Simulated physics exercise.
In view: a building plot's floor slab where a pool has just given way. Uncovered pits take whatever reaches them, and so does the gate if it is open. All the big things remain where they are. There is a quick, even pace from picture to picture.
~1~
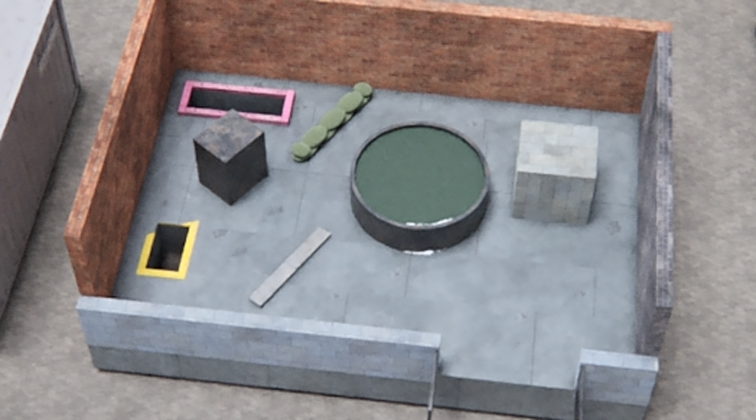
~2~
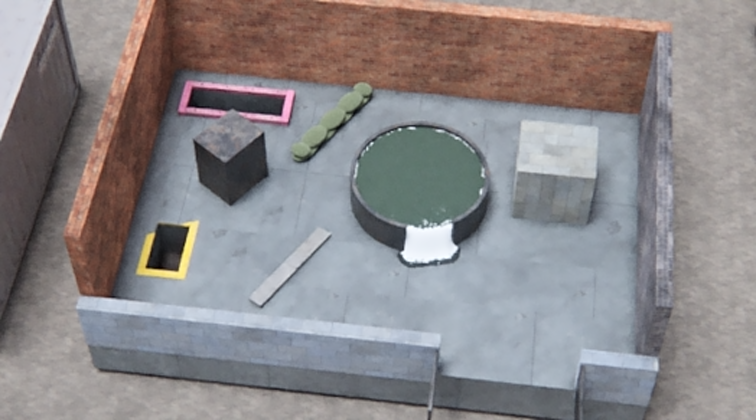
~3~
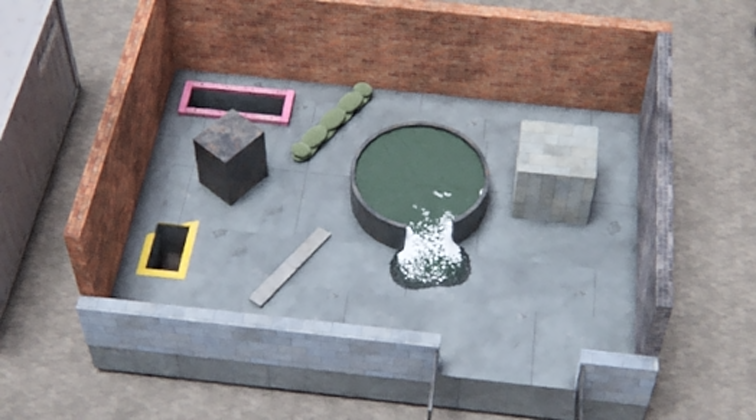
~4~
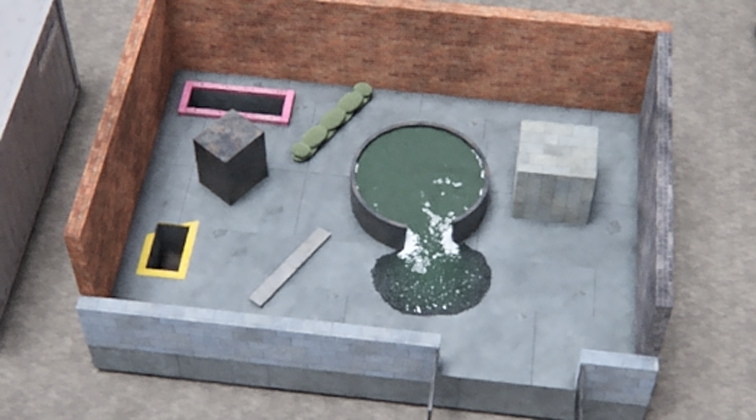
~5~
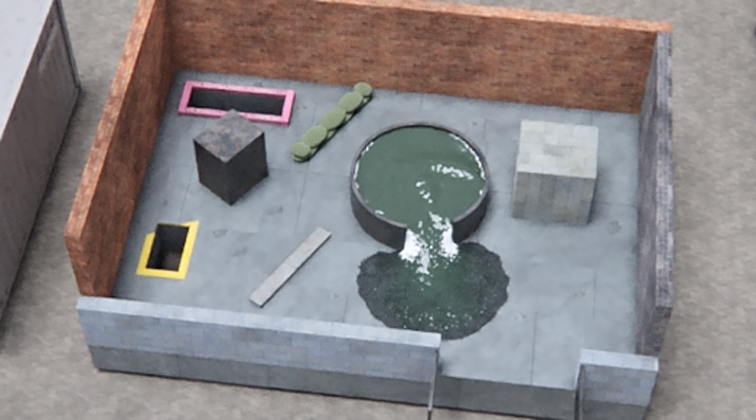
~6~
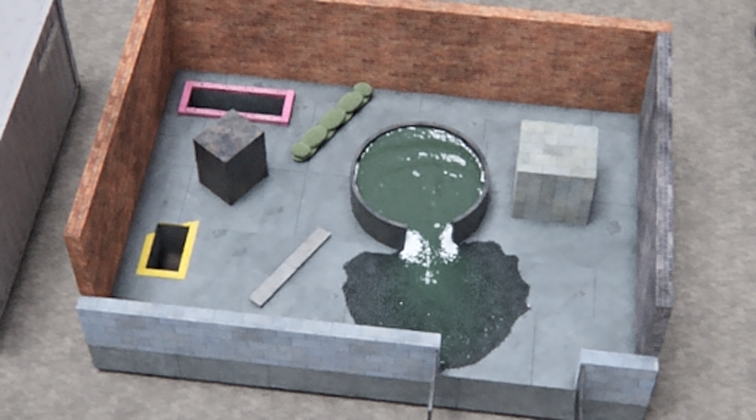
A round pool bursts open at its front and green water spreads across the grey floor.
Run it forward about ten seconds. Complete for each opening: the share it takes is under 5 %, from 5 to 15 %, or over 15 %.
The share the gate takes is over 15 %; the share the pink pit takes is under 5 %; the share the yellow pit takes is from 5 to 15 %.
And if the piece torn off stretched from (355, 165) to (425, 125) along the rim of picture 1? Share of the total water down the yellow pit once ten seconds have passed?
For yellow, roughly 15 in a hundred.
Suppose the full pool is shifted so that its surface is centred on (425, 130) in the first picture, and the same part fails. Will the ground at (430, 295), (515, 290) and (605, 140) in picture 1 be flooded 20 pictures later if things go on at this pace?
Spot one wetted, spot two wetted, spot three unwetted.
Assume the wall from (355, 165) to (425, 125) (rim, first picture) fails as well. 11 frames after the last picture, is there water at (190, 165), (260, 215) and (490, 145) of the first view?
Note, points one to three: Unreached / reached and soaked / reached and soaked.
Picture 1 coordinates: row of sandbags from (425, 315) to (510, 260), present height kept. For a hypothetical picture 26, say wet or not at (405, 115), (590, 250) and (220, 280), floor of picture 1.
In turn: Untouched, submerged, submerged.
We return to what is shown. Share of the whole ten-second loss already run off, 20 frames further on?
My figure is about 40 in a hundred.
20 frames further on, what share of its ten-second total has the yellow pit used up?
My estimate: Close to 0 per cent.
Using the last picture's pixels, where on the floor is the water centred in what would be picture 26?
It is near (412, 244).
A moment on, water covers 20 % of the floor; the gate 3 %, the pink pit 0 %, the yellow pit 0 %.
Next, water covers 25 % of the floor; the gate 9 %, the pink pit 0 %, the yellow pit 0 %.
Then, water covers 30 % of the floor; the gate 19 %, the pink pit 0 %, the yellow pit 0 %.
Later, water covers 45 % of the floor; the gate 32 %, the pink pit 0 %, the yellow pit 2 %.
In the end, water covers 50 % of the floor; the gate 43 %, the pink pit 0 %, the yellow pit 7 %.
